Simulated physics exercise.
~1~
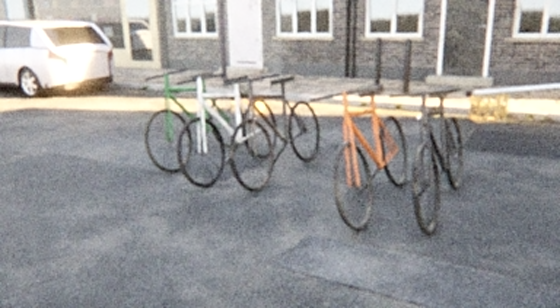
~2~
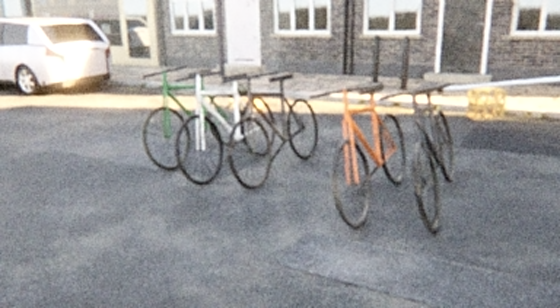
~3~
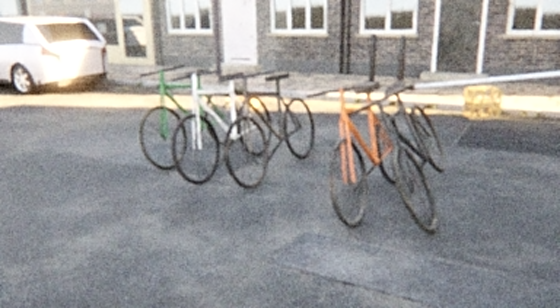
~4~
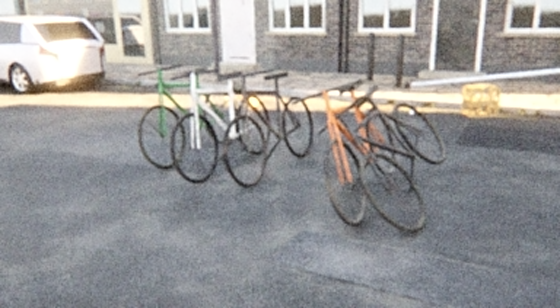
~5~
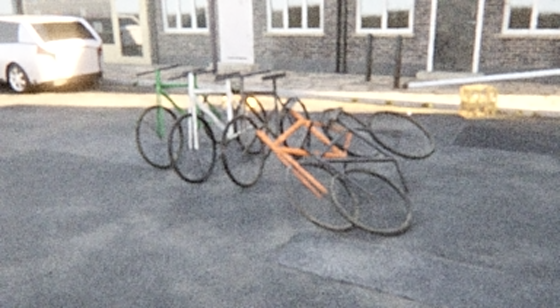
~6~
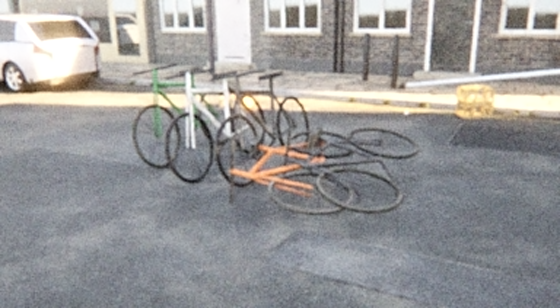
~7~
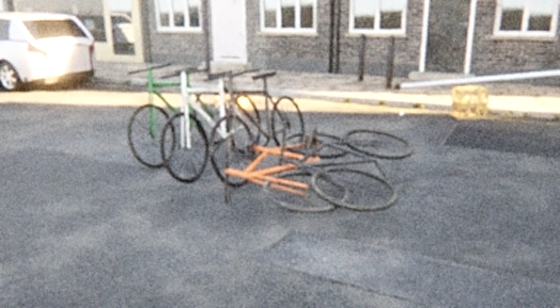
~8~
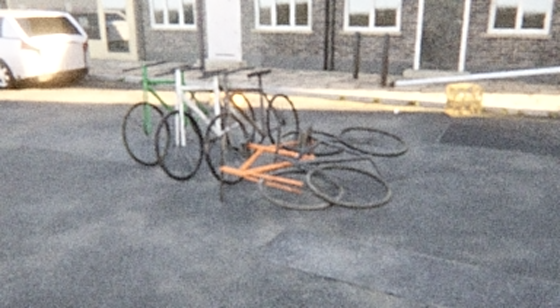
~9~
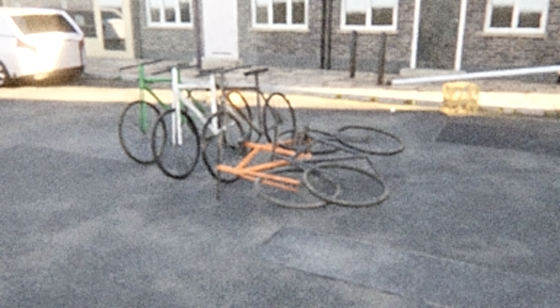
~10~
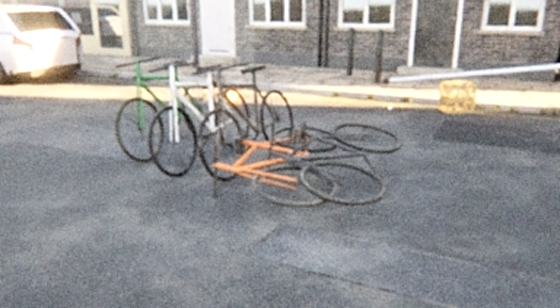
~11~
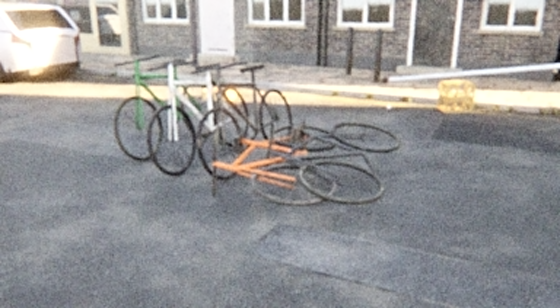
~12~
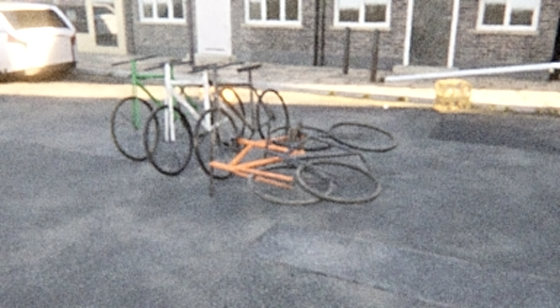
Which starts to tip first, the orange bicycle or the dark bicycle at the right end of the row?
The dark bicycle at the right end starts to tip first. The orange bicycle goes over after it.
A dark bicycle tips into an orange one and both fall over, leaving three standing.
